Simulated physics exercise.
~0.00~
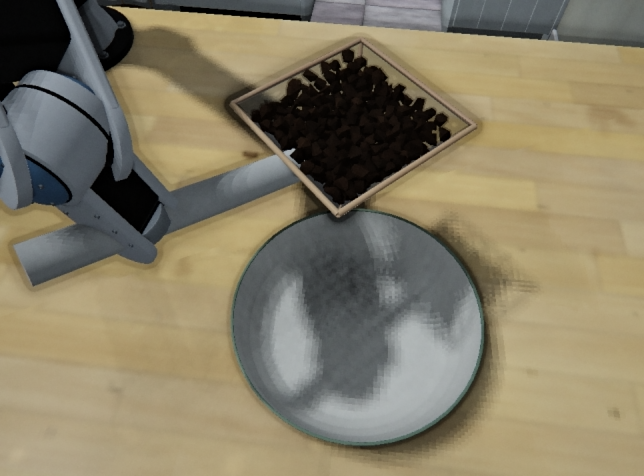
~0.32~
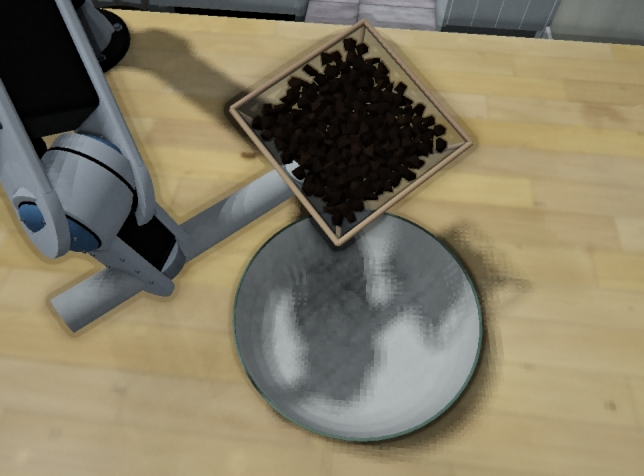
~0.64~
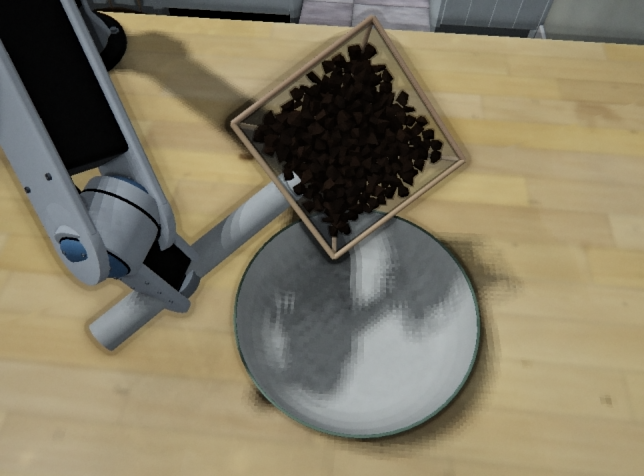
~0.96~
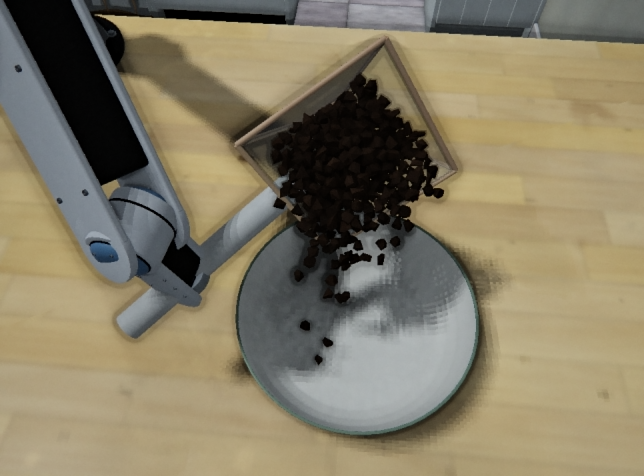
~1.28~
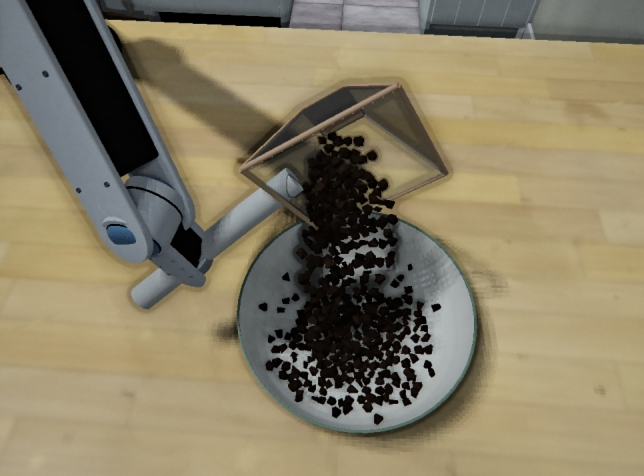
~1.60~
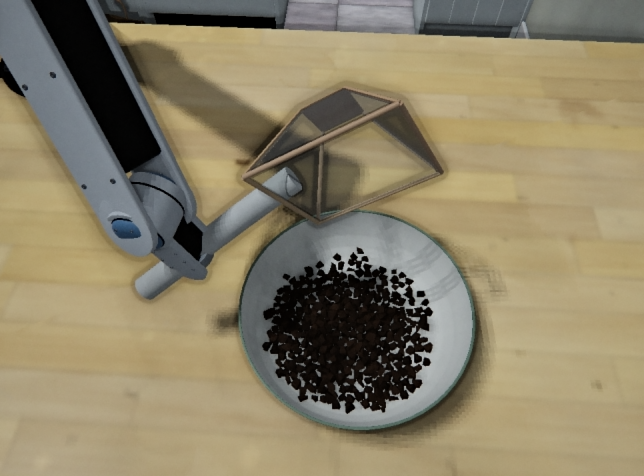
A grey and black robotic arm reaches in from the left over a pale wooden tabletop, seen from above. Beside it, a square, clear-sided scoop with brown edges holds a heap of dark soil crumbs above a round, pale grey pan with a thin green rim. The scoop steadily tips toward the pan while the crumbs at first stay inside. A few then drop over its lower edge, and soon the heap pours down in a thick stream, scattering across the pan. Finally the scoop hangs empty on its side, and the dark crumbs lie spread over the pan's middle.
